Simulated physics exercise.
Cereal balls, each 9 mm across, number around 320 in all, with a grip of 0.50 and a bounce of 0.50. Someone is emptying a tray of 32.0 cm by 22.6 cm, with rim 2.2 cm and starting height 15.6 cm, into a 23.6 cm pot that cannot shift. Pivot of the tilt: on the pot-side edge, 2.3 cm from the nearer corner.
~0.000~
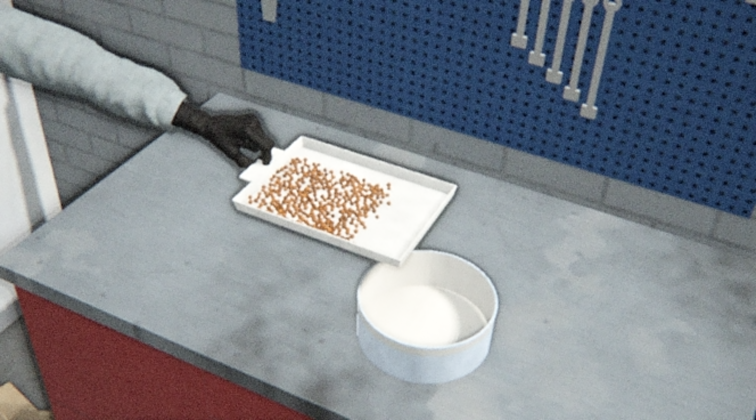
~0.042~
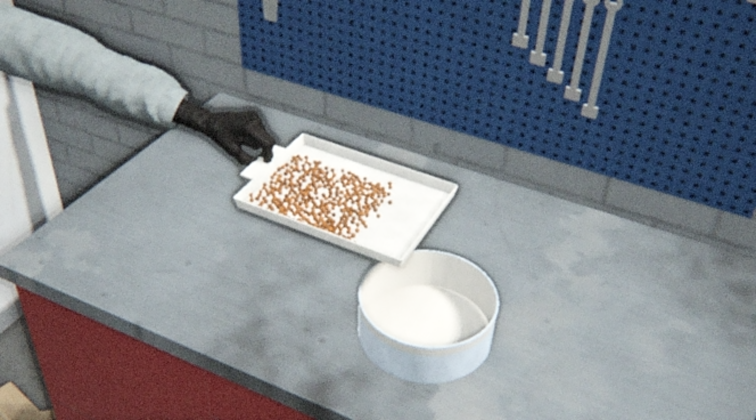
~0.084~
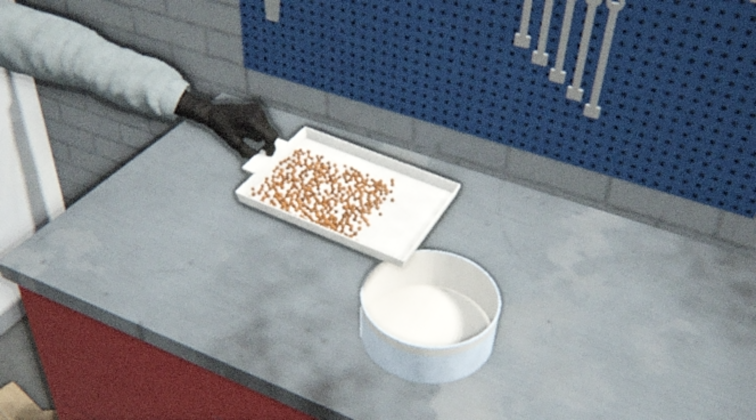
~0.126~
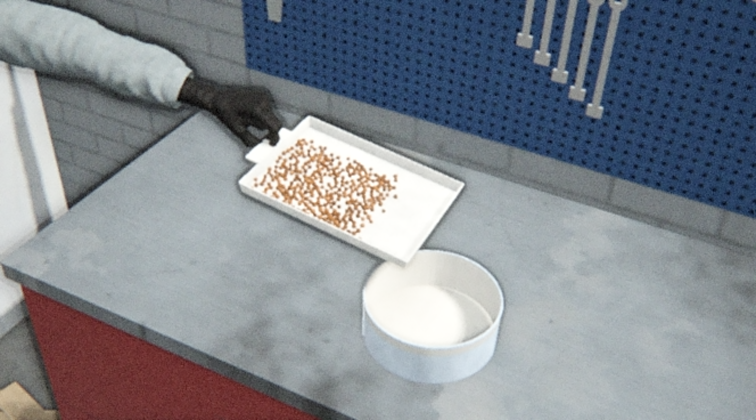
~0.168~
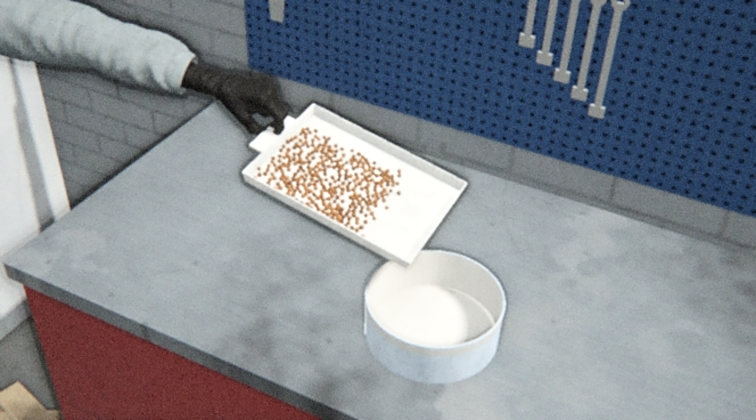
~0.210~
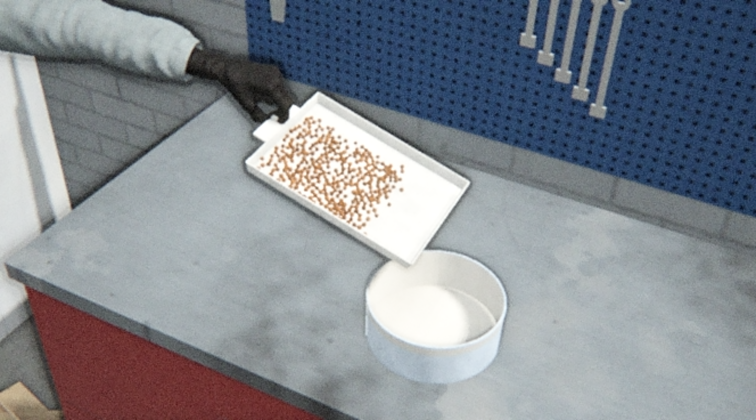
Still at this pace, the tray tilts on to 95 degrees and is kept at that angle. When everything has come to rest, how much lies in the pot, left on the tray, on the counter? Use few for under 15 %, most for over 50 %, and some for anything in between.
Pot: Most, tray: Few, counter: Few.
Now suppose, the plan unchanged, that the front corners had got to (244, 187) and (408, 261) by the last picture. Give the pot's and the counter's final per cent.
The pot gets 60 and the counter 40.
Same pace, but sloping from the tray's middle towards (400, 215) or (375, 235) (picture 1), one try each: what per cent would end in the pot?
The share comes to about 55 in a hundred, then about 100 in a hundred.
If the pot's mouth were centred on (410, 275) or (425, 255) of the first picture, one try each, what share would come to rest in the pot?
75 % and 40 %.
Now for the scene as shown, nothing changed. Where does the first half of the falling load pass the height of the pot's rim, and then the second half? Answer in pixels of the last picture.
I'd mark about (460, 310) for the first half, then (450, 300) for the second.
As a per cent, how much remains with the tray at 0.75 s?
Something like 45 percent, roughly.
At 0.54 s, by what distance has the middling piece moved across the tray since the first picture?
10 cm.
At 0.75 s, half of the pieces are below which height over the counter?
Height: Around 16 cm.
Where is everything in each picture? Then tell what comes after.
Tray tilt 0 degrees, front corners at (237, 199) and (399, 258); middle of the pieces at (322, 197); pot at (427, 296), in the first picture.
Tray tilt 1 degrees, front corners at (238, 197) and (400, 258); middle of the pieces at (324, 195), in the second picture.
Tray tilt 3 degrees, front corners at (240, 191) and (403, 258), lowest corner right front; middle of the pieces at (326, 191), in the third picture.
Tray tilt 8 degrees, front corners at (243, 182) and (406, 259), lowest corner right front; middle of the pieces at (329, 185), in the fourth picture.
Tray tilt 13 degrees, front corners at (247, 172) and (409, 260), lowest corner right front; middle of the pieces at (333, 177), in the fifth picture.
Tray tilt 18 degrees, front corners at (250, 162) and (411, 261), lowest corner right front; middle of the pieces at (336, 171); pot at (436, 296). The tray's pace is about 115 degrees a second, in the sixth picture.
After 0.54 s, tilt 56 degrees; the tray holds 100 %, the pot 0 %.
After 0.75 s, tilt 81 degrees; the tray holds 45 %, the pot 15 %.
Then, at 1.08 s, tilt 95 degrees; the tray holds 10 %, the pot 80 %.
In the end, at 2.0 s, pot 95 %, tray 0 %, counter 5 %.
